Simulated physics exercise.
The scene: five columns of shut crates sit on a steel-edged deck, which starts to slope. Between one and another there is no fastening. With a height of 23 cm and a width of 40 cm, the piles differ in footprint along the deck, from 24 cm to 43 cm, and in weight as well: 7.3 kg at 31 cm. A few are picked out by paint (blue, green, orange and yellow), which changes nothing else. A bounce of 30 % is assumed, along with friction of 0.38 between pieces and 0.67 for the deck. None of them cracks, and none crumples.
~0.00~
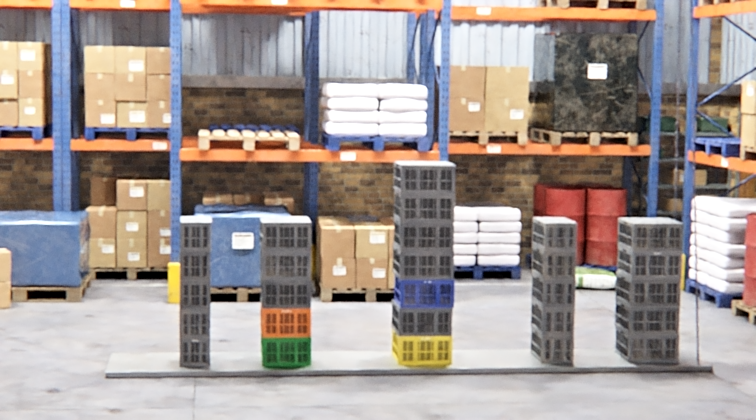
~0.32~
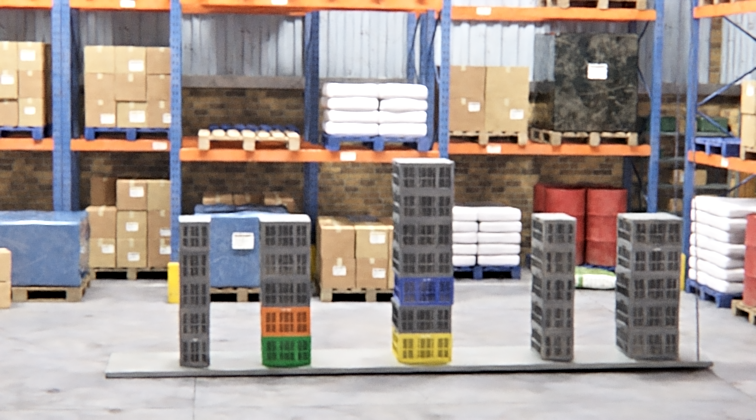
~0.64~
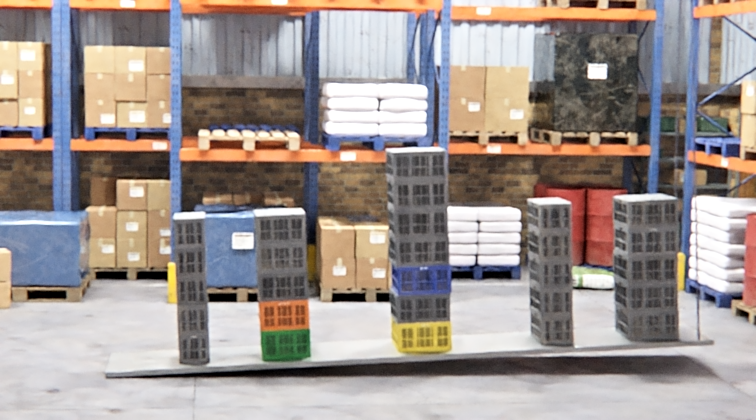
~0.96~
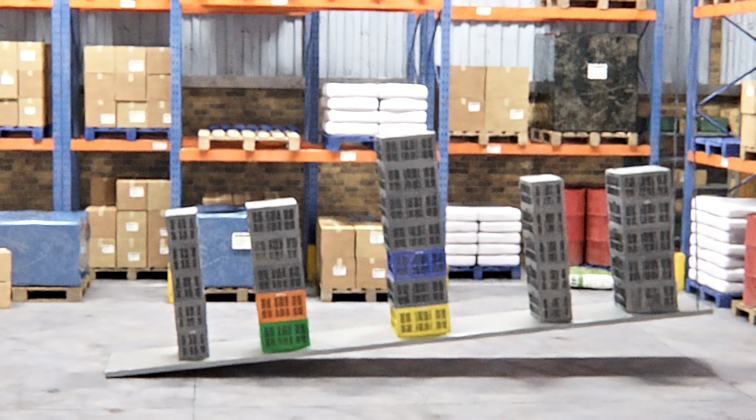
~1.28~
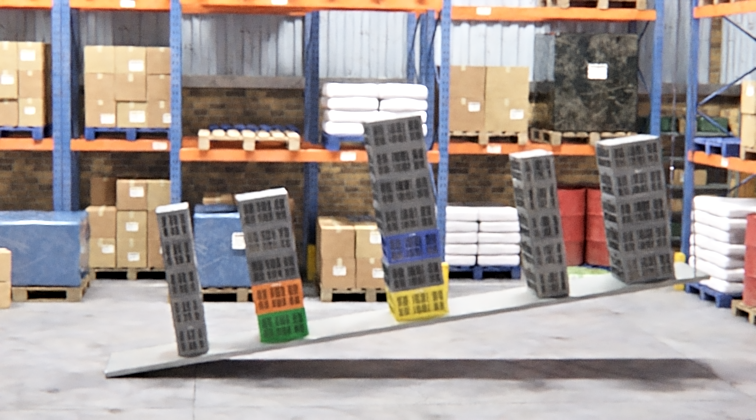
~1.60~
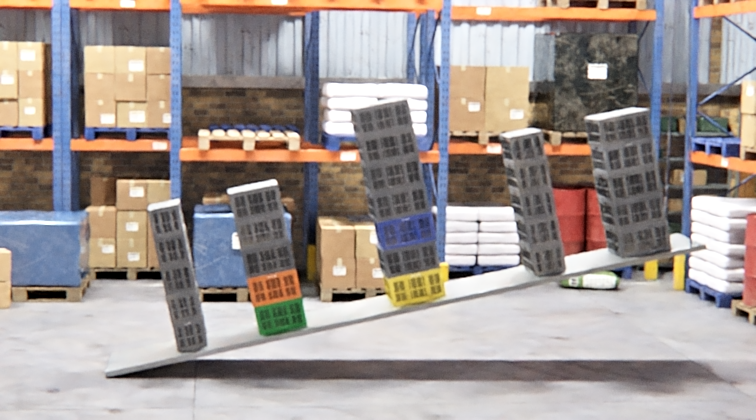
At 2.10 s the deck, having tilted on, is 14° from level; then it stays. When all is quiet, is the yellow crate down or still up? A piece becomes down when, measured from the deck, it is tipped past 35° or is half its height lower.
When it's all over, the yellow crate has not gone down.
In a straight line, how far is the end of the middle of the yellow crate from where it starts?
Around 60 cm, start to finish.
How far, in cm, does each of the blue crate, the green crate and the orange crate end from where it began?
Displacements: Blue = 80, green = 30, orange = 60 (cm).
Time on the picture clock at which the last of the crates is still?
At roughly 6.0 seconds.
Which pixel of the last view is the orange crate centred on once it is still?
Somewhere around pixel (215, 312).
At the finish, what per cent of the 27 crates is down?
75%.
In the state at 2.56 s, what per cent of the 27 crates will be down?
By then 20 %.
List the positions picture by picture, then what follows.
In the first frame (we follow the side turned to the camera; leans and shifts are taken against what carries them), middle of the deck's edge (418, 371) slope 0°; yellow crate (426, 351); blue crate (428, 294); green crate (287, 352); no piece has moved.
In the second frame, middle of the deck's edge (418, 369) slope 0°; yellow crate (426, 348).
In the third frame, middle of the deck's edge (418, 358) slope 3°; yellow crate (425, 337).
In the fourth frame, middle of the deck's edge (417, 342) slope 6°; yellow crate (424, 321).
In the fifth frame, middle of the deck's edge (415, 325) slope 9°; yellow crate (421, 303).
In the sixth frame, middle of the deck's edge (413, 309) slope 12°; yellow crate (418, 287); blue crate (408, 231); orange crate (274, 288); no piece has moved.
Around 2.56 s, slope 14°; 5 of the 27 crates down; yellow crate tipped 5°; blue crate tipped 5°.
Around 3.46 s, slope 14°; 16 of the 27 crates down; yellow crate unmoved; blue crate tipped 54°, 32 cm lower.
Finally (6.0 s), slope 14°; 20 of the 27 crates down; yellow crate displaced 18 mm; blue crate tipped 52°, 33 cm lower; orange crate tipped 28°, 15 cm lower. Seen by the last camera, middles, yellow crate near (409, 273), blue crate near (325, 278).
